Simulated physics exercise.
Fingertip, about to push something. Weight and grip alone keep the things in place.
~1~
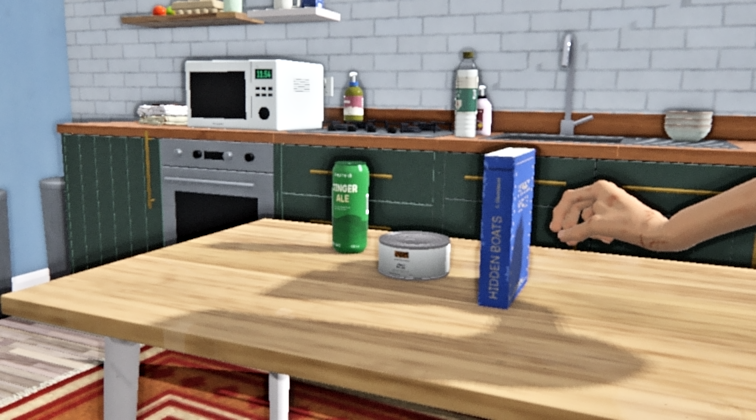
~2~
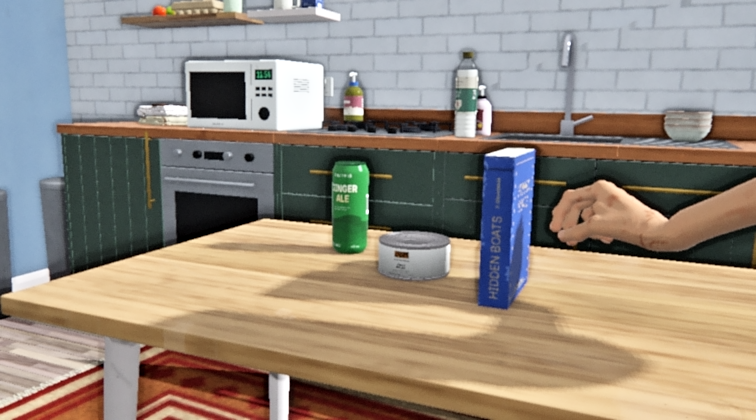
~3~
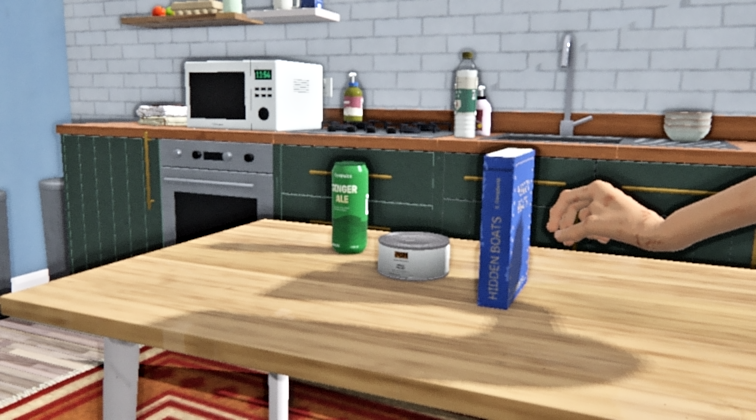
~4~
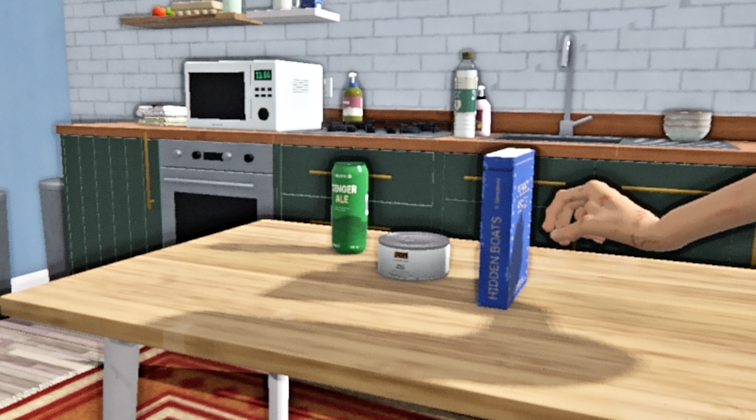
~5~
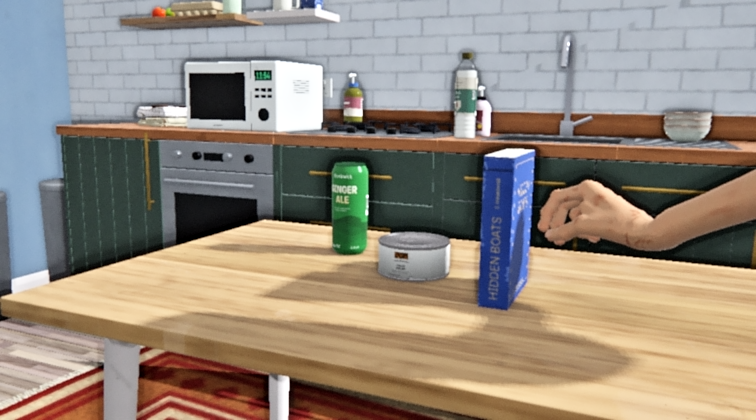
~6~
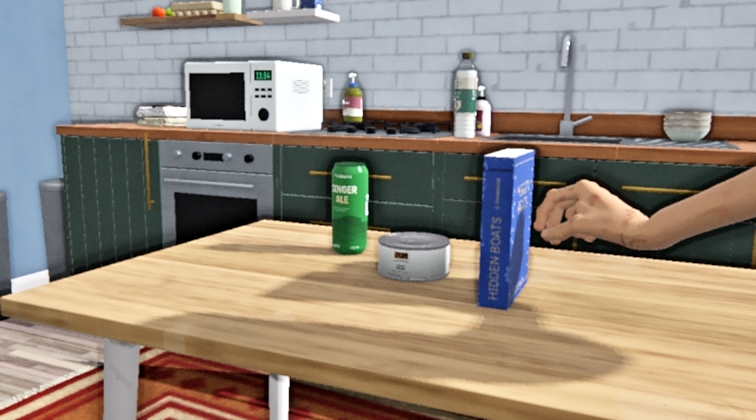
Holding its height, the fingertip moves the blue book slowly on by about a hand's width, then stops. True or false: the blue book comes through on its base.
False.
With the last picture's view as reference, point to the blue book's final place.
Near (424, 253).
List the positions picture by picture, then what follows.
Blue book (508, 224), in the first frame.
Blue book (508, 224), in the second frame.
Blue book (507, 224), in the third frame.
Blue book (507, 224), in the fourth frame.
Blue book (508, 225), in the fifth frame.
Blue book (507, 225), in the sixth frame.
Then, 0.70 s on from there, blue book turned 29° from how it was put near (470, 223).
Then, 0.90 s on from there, blue book on its side near (427, 243).
In the end, toppled on the table, blue book. At the end, from the last picture's camera, blue book near (424, 253).
